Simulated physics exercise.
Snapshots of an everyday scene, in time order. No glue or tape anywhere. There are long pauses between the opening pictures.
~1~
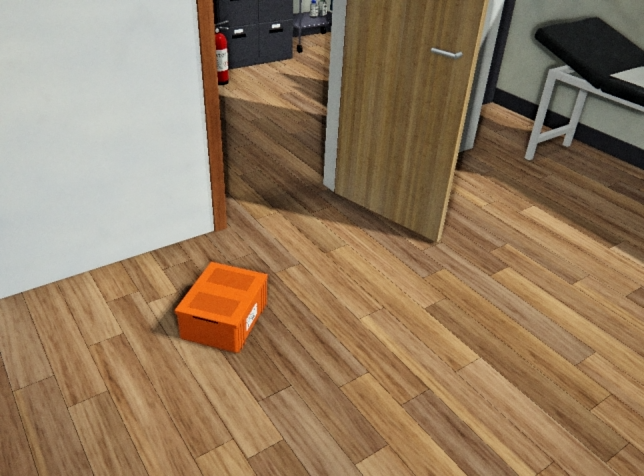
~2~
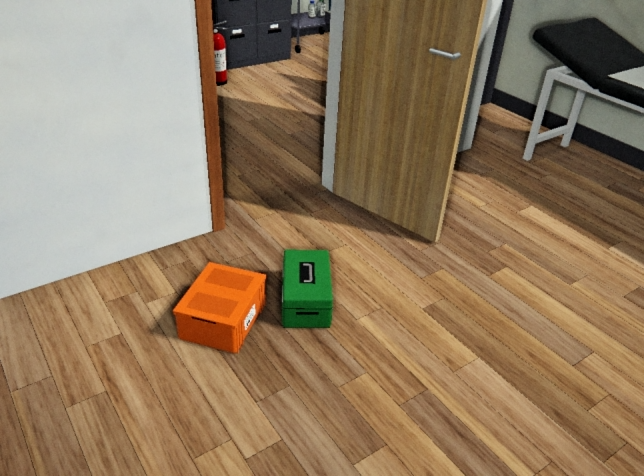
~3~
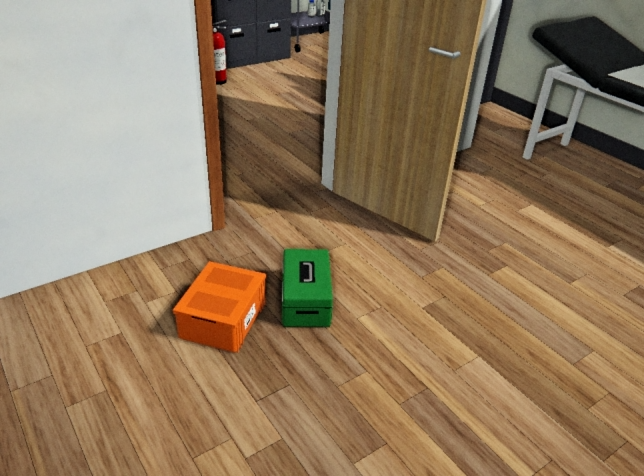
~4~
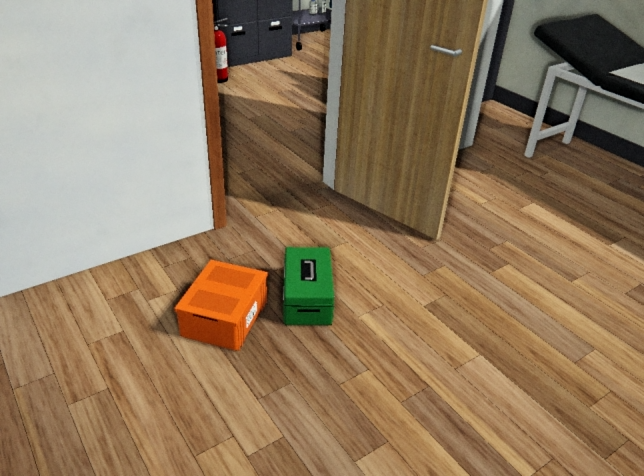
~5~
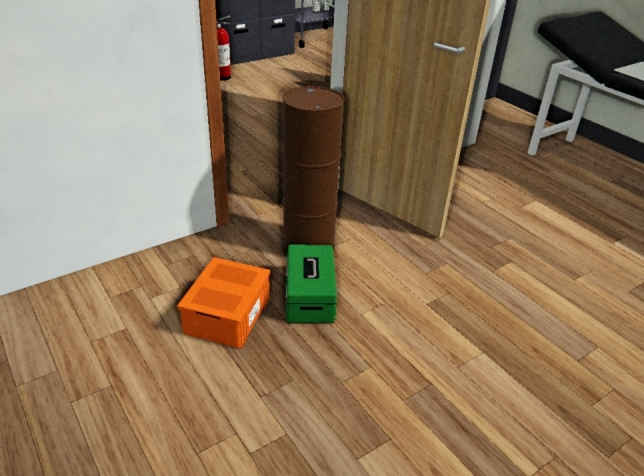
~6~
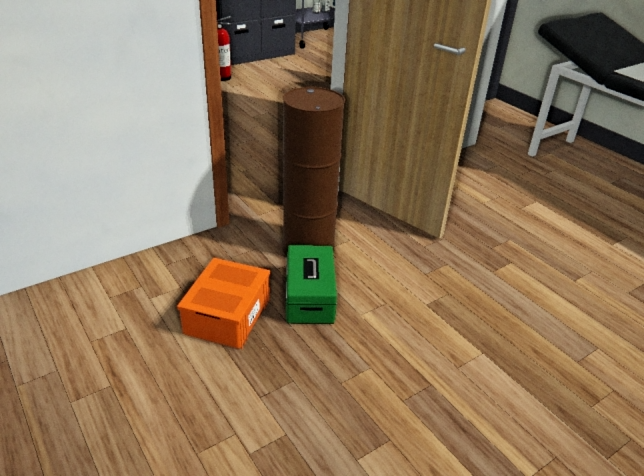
A green toolbox appears beside the orange tote, then a brown drum appears behind them.
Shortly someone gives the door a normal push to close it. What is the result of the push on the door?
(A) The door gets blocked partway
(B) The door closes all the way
A.
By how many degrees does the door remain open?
About 50°.
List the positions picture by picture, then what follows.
In the first picture, door wide open and still.
In the second picture, door wide open and still; green toolbox (307, 287); orange tote (222, 307).
In the third picture, door wide open and still; green toolbox (307, 287); orange tote (222, 306).
In the fourth picture, door wide open and still; green toolbox (308, 285); orange tote (224, 304).
In the fifth picture, door wide open and still; green toolbox (311, 283); orange tote (227, 302).
In the sixth picture, door wide open and still; brown drum (311, 179); green toolbox (311, 283).
Then, 0.50 s past the last view, open by 94°.
Then, 0.90 s past the last view, open by 75°.
Then, 1.30 s past the last view, open by 55°.
Finally, open by 52°; all 3 still in place. Final places as the last picture's camera would see them, brown drum near (307, 179).
